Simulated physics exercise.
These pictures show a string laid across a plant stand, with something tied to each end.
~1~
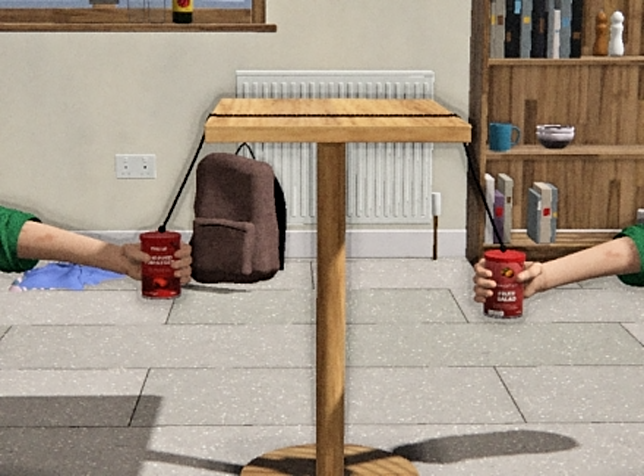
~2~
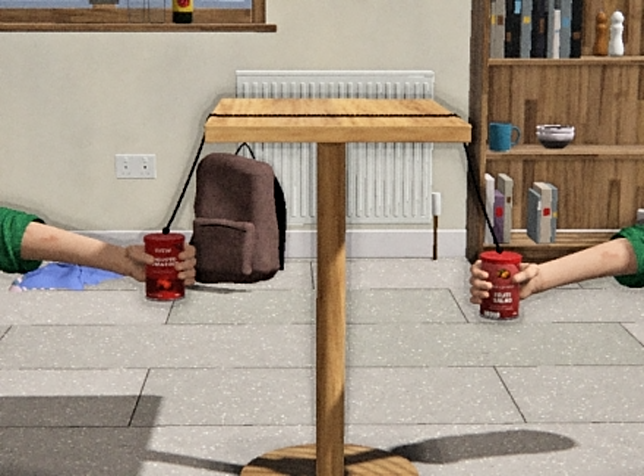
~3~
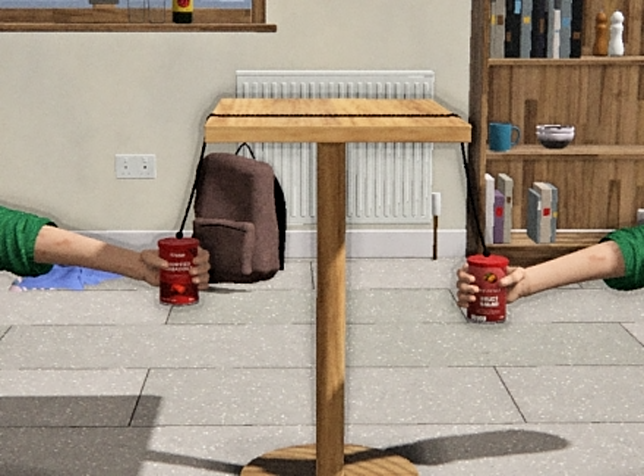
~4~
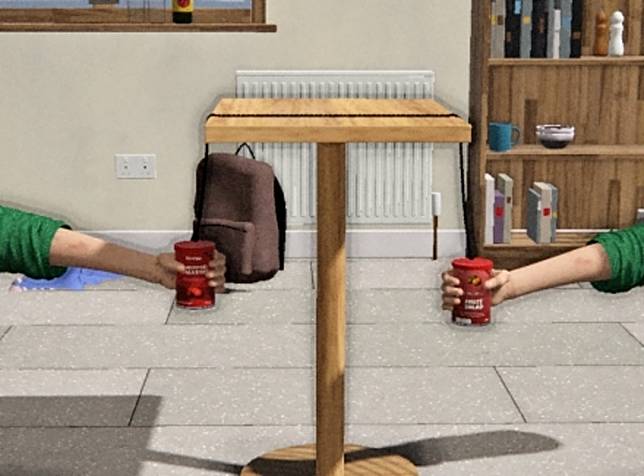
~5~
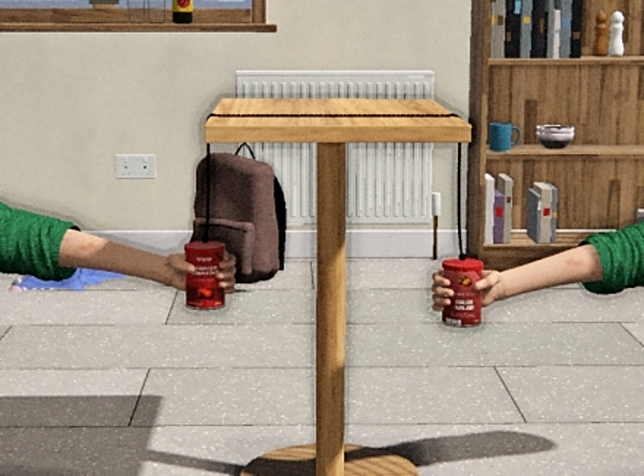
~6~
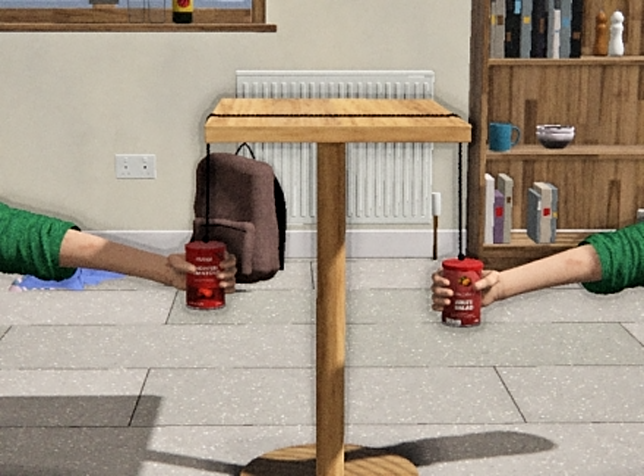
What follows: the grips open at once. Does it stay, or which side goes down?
The string hangs still.
Then, 0.40 s on from there, left tin still level near (212, 276); right tin still level near (455, 295).
Then, 1.12 s on from there, left tin still level near (206, 276); right tin still level near (461, 295).
In the end, left tin still level near (211, 276); right tin still level near (452, 295). The string keeps its balance.
